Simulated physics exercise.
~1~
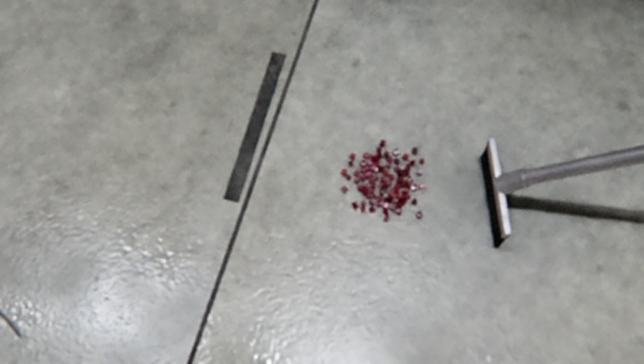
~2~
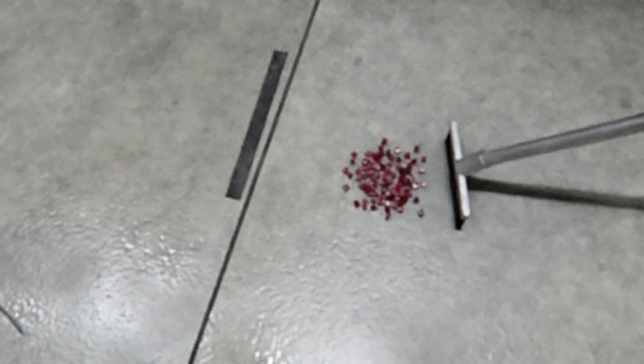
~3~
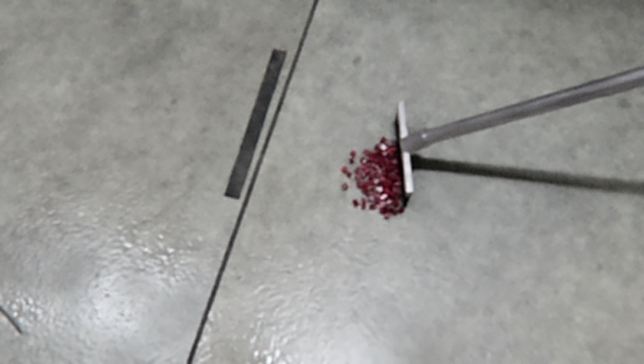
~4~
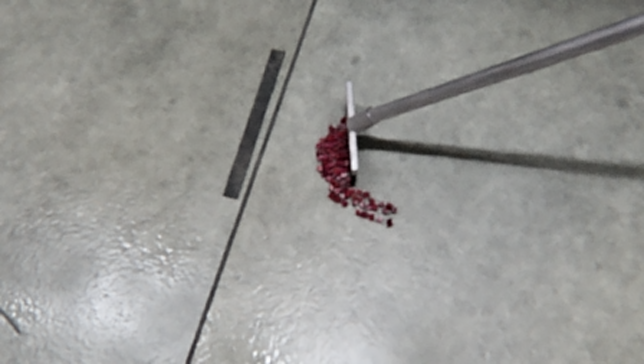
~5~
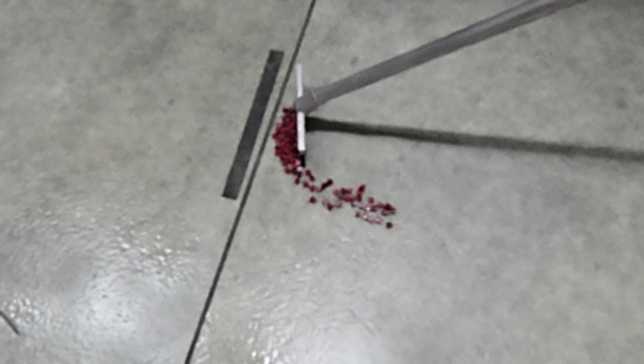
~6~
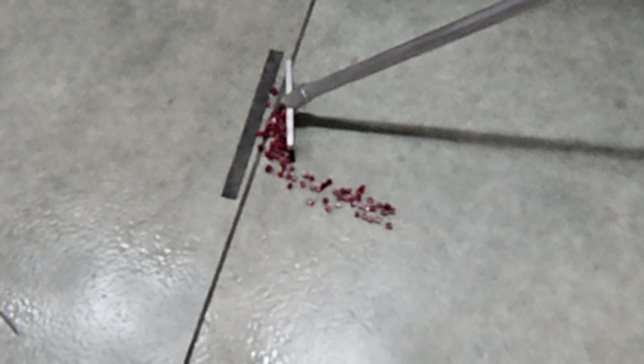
Red beetroot cubes being pushed left across a grey floor by a squeegee towards a dark strip, some trailing behind lower right.
